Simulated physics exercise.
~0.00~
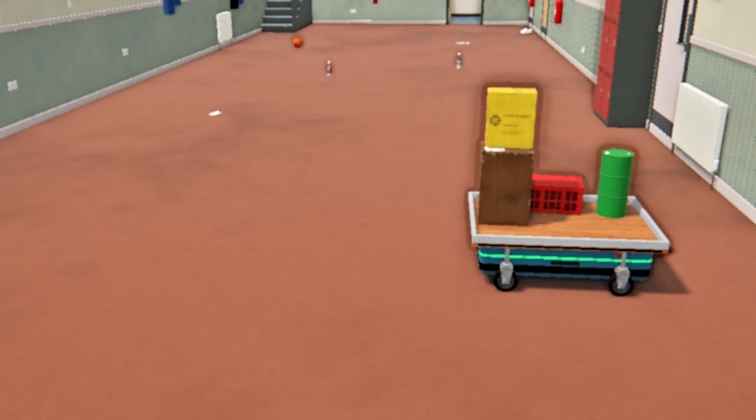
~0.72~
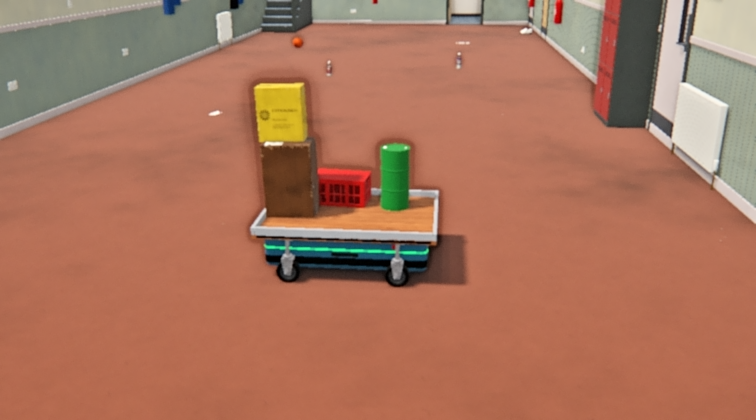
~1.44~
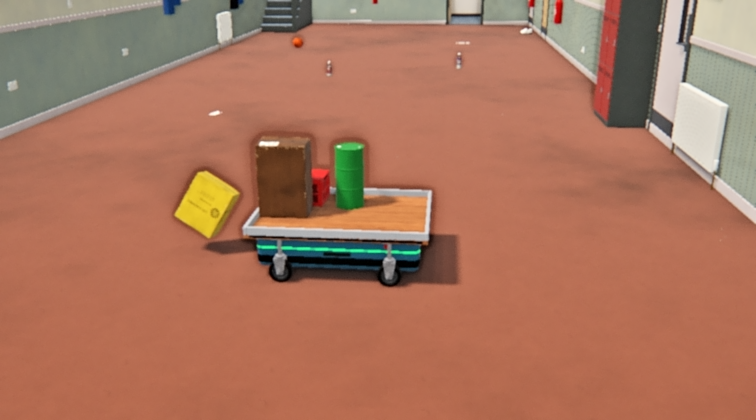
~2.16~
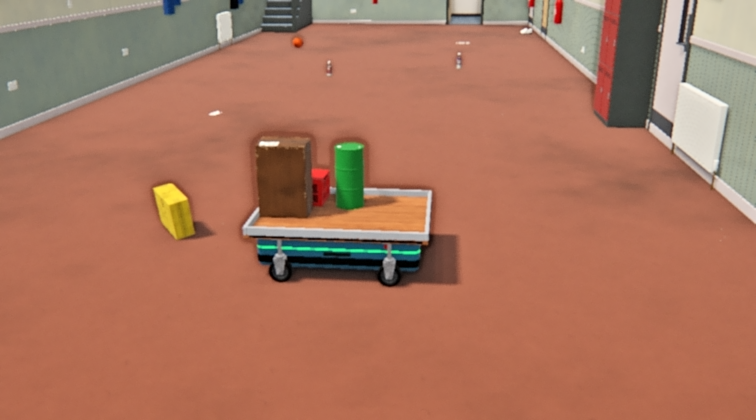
A flat cart rolls left and stops, and its yellow box topples onto the floor.
